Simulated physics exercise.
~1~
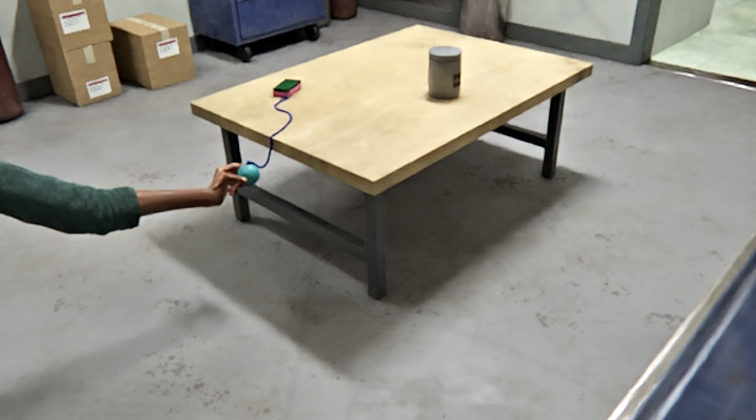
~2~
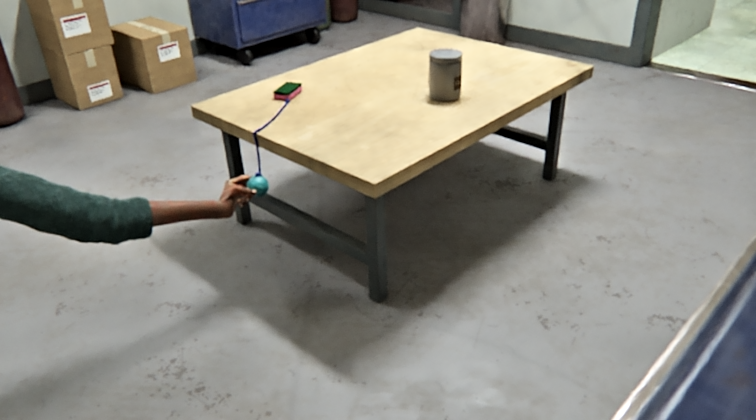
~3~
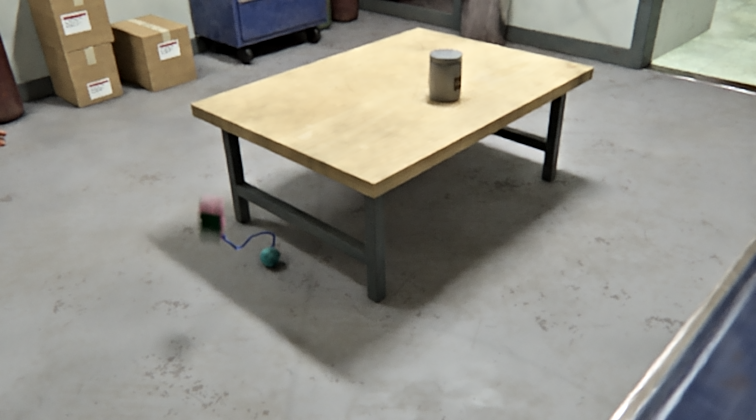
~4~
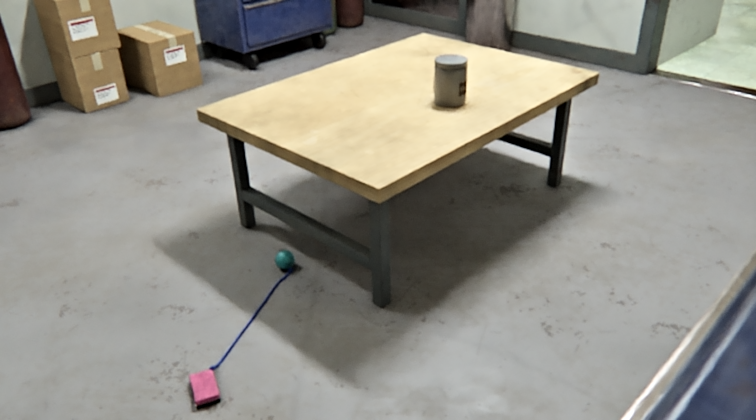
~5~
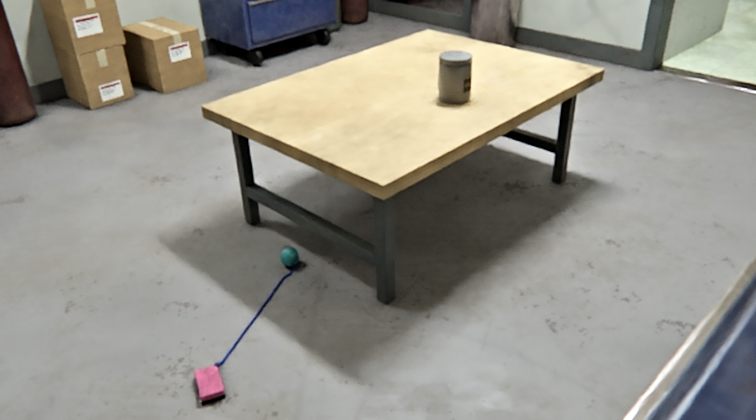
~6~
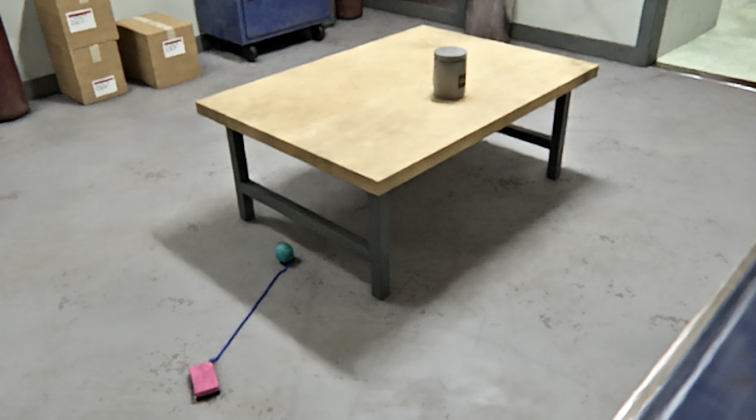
A turquoise ball released by a hand drops to the floor, dragging a sponge down.
